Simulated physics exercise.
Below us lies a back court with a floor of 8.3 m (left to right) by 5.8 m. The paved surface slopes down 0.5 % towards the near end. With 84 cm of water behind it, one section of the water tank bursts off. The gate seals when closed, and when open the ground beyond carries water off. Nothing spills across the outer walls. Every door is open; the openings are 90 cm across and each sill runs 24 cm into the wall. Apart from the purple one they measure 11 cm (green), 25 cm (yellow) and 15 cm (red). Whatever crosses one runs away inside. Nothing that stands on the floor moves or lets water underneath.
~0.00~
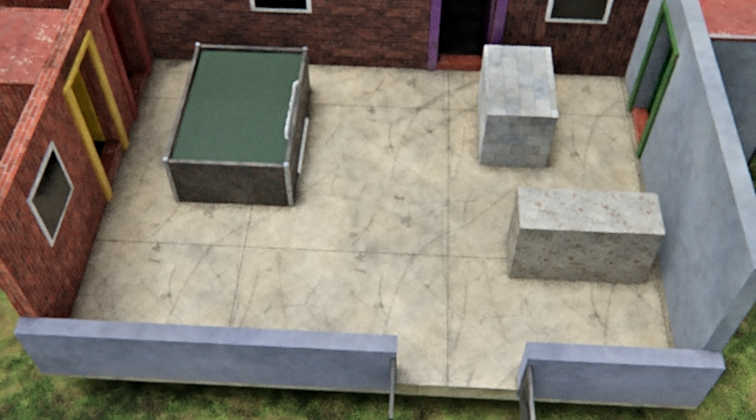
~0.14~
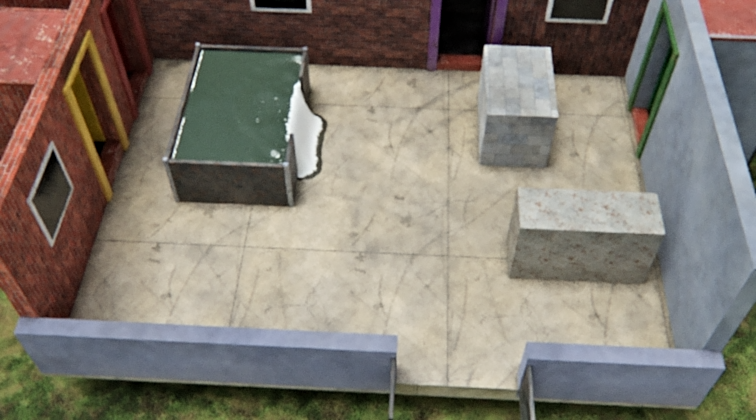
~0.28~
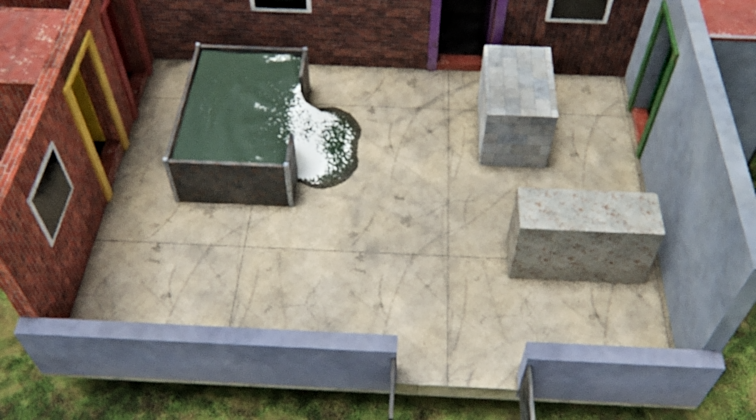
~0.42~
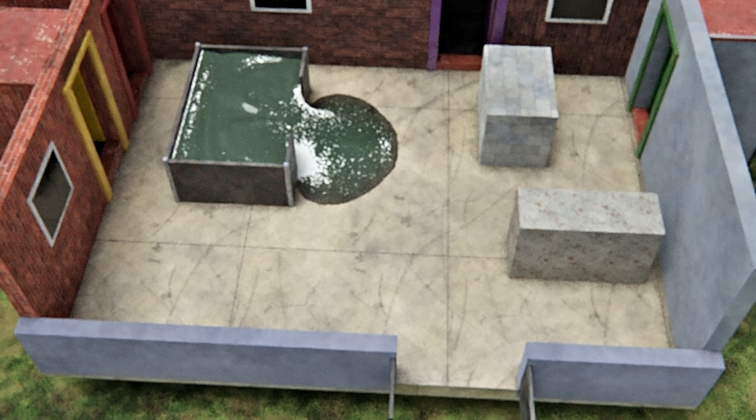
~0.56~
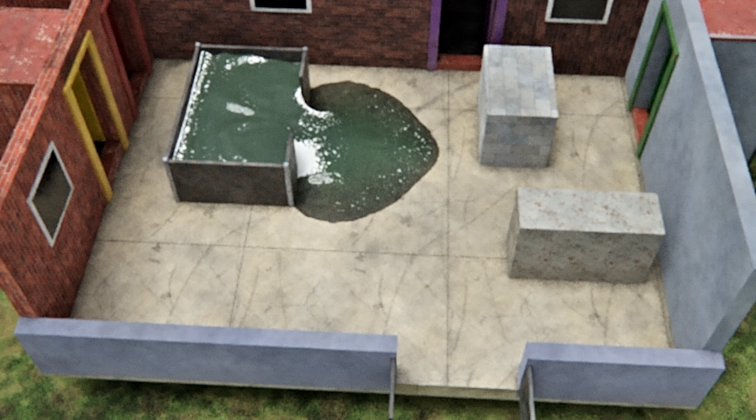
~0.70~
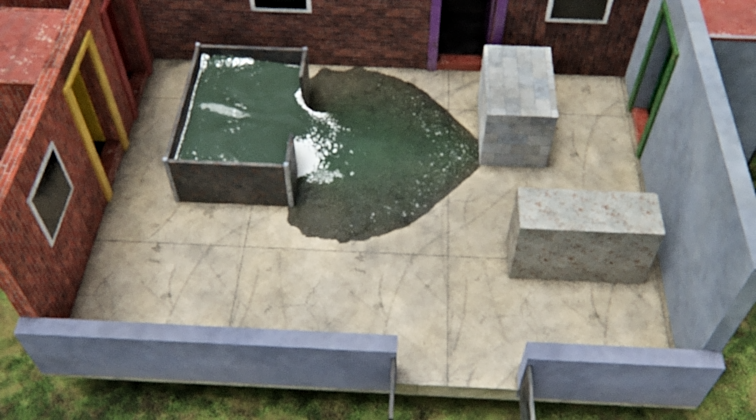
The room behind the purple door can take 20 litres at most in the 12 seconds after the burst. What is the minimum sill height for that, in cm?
About 30 cm.
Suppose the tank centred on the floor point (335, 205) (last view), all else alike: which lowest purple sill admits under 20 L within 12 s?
Then roughly 12.5 cm.
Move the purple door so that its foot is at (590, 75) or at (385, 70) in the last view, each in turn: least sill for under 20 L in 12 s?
About 16 and 11.0 cm.
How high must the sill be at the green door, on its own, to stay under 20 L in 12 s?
Roughly 17 cm at green.
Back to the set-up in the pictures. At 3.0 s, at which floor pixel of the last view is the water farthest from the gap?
Near (681, 381).
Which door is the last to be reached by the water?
Last comes the yellow one.
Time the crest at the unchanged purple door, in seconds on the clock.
Near 2.2 s.
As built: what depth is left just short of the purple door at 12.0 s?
About 6.5 cm.
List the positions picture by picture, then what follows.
The first frame shows the water tank at (240, 106) is whole and still, 84 cm deep; the purple door at (467, 26) is dry.
In the second frame, the front is at (316, 170), 0.3 m from the gap at (297, 130); 0.3 m2 of floor is wet, 84 cm left at the back.
In the third frame, the gap is at (297, 133), the front 0.9 m out at (350, 169); the back of the water tank holds 82 cm.
In the fourth frame, water pours out at (298, 133) and has run 1.5 m, to (393, 159); about 10 cm deep outside, 75 cm at the back.
In the fifth frame, the front is at (434, 155), 2.2 m from the gap at (297, 133); 4.6 m2 of floor is wet, 71 cm left at the back.
In the sixth frame, the gap is at (297, 133), the front 2.9 m out at (479, 163); the back of the water tank holds 71 cm; 0.9 m in a straight line remain to the purple door at (467, 26).
After 1.4 s water covers 35 % of the floor, deepest (46 cm) near (304, 150); 17 cm at the purple door, 0 litres in over its 16 cm sill.
After 3.0 s water covers 55 % of the floor, deepest (32 cm) near (652, 227); 24 cm at the purple door, 101 litres in over its 16 cm sill.
After 12.0 s water covers 95 % of the floor, deepest (12 cm) near (681, 381); 7 cm at the purple door, 129 litres in over its 16 cm sill.
At the purple door as built, the water arrived by 1.1 s and peaked near 32 cm at 2.2 s.
Run again over the same 12 s with other heights there, 29 litres in over 27.5 cm, 5 litres over 37.5 cm. The limit of 20 litres is kept from about 30 cm up.
